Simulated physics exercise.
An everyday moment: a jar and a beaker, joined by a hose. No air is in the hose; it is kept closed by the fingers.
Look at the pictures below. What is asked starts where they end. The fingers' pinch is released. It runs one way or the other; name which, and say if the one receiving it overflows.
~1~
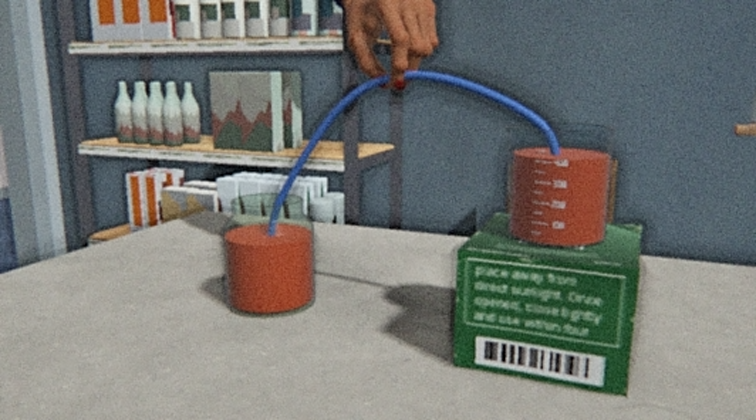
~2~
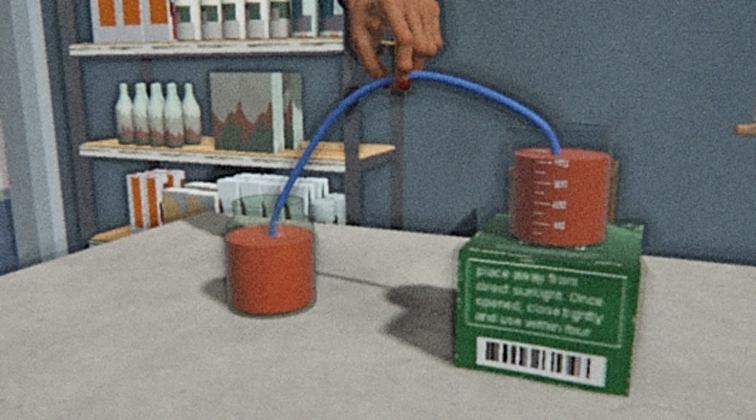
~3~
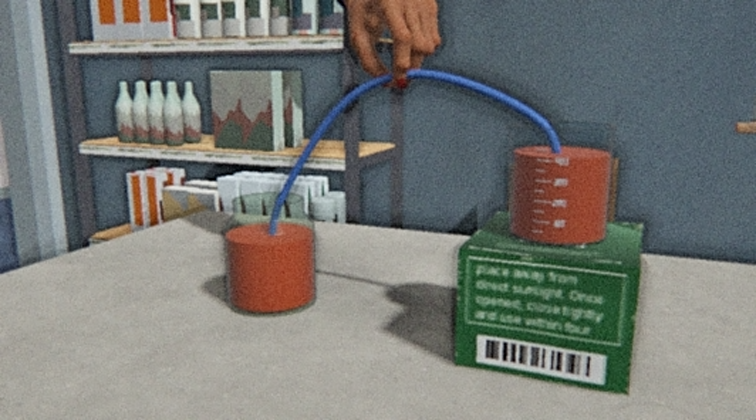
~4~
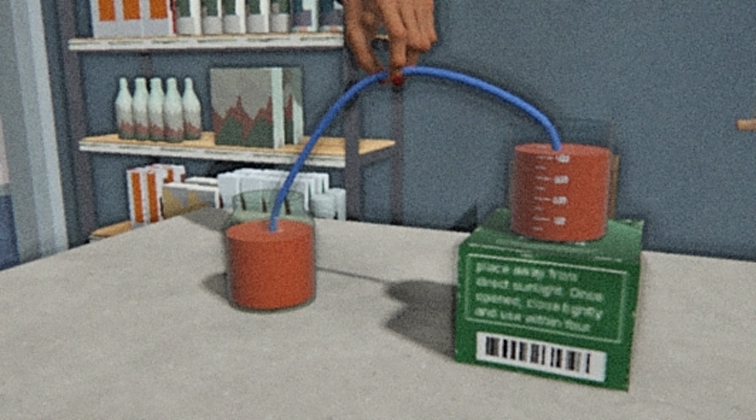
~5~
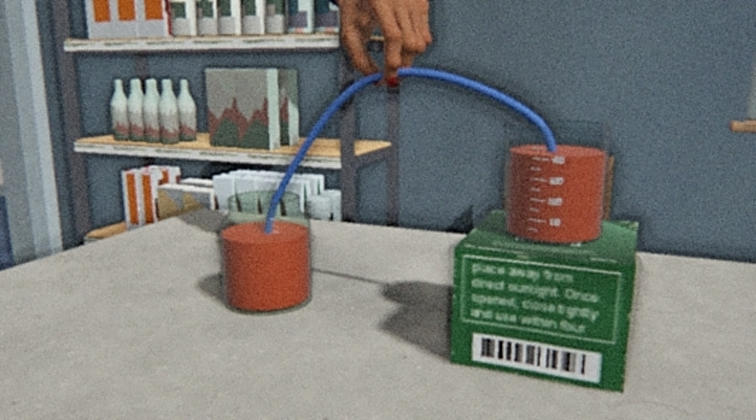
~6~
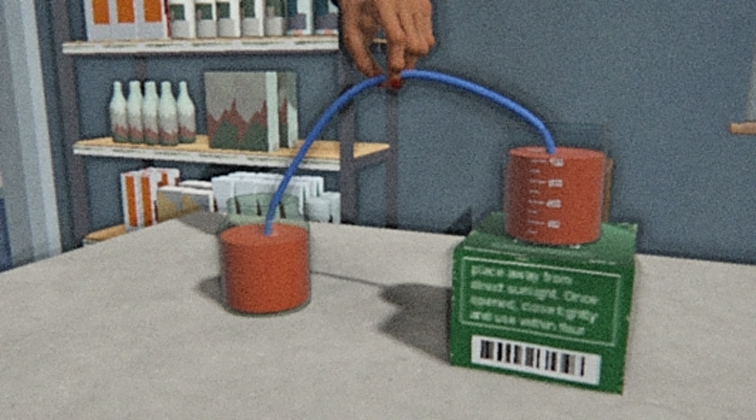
Flow - the left way, taker - overflow.
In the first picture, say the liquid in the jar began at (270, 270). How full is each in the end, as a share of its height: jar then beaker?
In turn 65 and 15 per cent.
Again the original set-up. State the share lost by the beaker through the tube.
About 80 per cent.
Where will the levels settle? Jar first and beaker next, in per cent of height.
Approximate levels: 100 per cent followed by 15 per cent.
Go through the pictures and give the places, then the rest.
The hose is pinched; jar (269, 249) about two thirds full, on the top itself; beaker (560, 180) about three quarters full, up on the packet, in the first picture.
Nothing flows; jar about two thirds full, surface at (270, 236); beaker about three quarters full, surface at (563, 155), in the second picture.
Fingers on the hose; jar (271, 248) about two thirds full; beaker (561, 179) about three quarters full, in the third picture.
Still shut; jar about two thirds full, surface at (270, 231); beaker about three quarters full, surface at (563, 150), in the fourth picture.
The hose is pinched; jar (266, 246) about two thirds full, on the top itself; beaker (557, 177) about three quarters full, up on the packet, in the fifth picture.
Nothing flows; jar about two thirds full, surface at (265, 235); beaker about three quarters full, surface at (557, 153), in the sixth picture.
Soon after, the jar is about three quarters full; the beaker is about half full.
Later, the jar is full to the brim; the beaker is about a quarter full; some has gone over the lower rim.
In the end, the jar is full to the brim; the beaker is nearly empty; some has gone over the lower rim.
